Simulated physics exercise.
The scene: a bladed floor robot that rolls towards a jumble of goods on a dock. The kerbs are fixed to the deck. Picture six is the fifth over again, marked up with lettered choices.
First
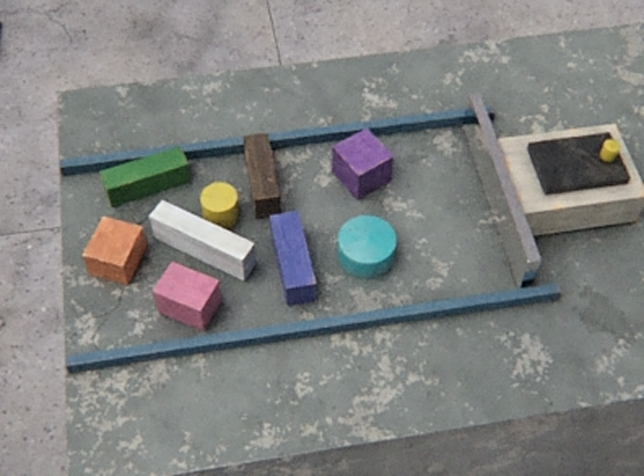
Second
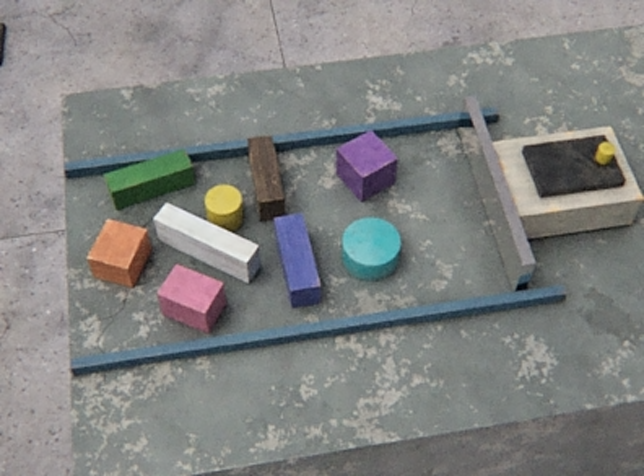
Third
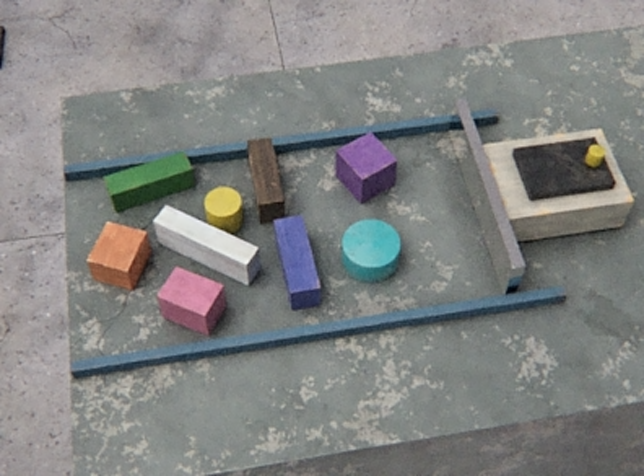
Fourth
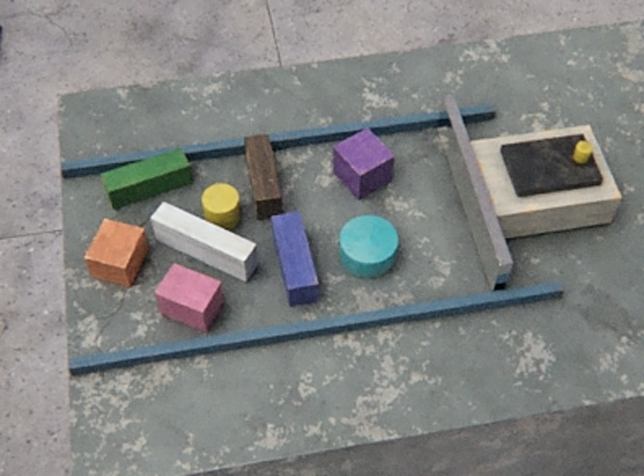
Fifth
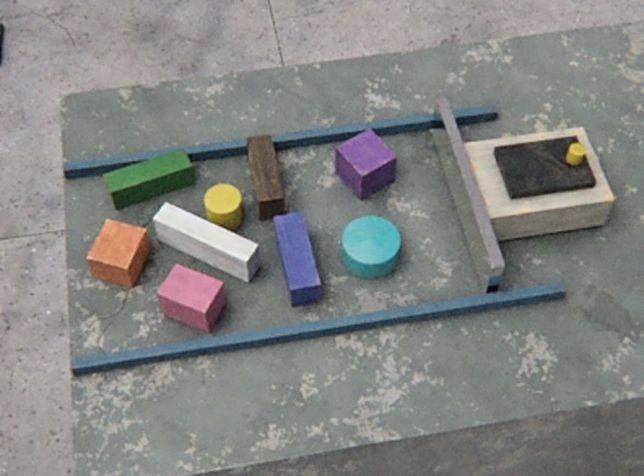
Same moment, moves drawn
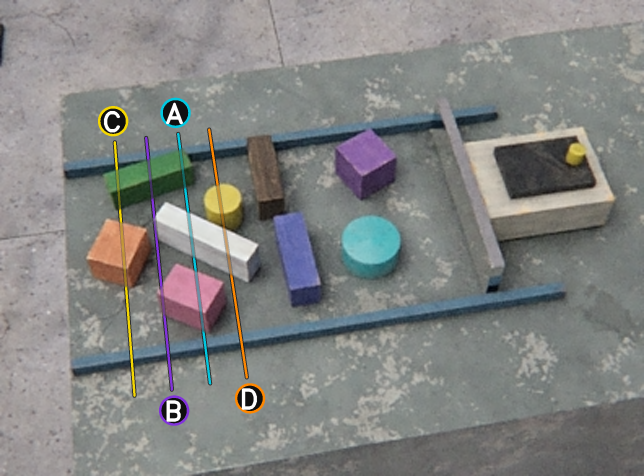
A wooden, bladed robot with a dark top and a yellow knob slides a short way left between two blue rails on a mottled grey dock. The gap narrows between its grey blade and the scattered colourful blocks and canisters, which stay in place, untouched.
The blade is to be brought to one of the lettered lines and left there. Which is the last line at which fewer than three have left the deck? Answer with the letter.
Stop at A.
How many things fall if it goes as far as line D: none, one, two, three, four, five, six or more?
The count is none.
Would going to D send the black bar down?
By then, no.
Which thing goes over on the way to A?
It is the orange crate.
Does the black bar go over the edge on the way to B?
No.
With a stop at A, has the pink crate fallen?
By then, no.
On the marked copy, A at (193, 248); B at (158, 253); C at (124, 258); D at (226, 243).
Following A. Soon after the start, robot (442, 180); purple crate (329, 162); turquoise canister (343, 252).
Later, robot (344, 194); orange crate (113, 256); green bar (144, 180).
In the end, robot (267, 205); orange crate over the edge; green bar (71, 185); one fallen.
As for the rest, B drops five; C drops seven; D is within the limit but short.
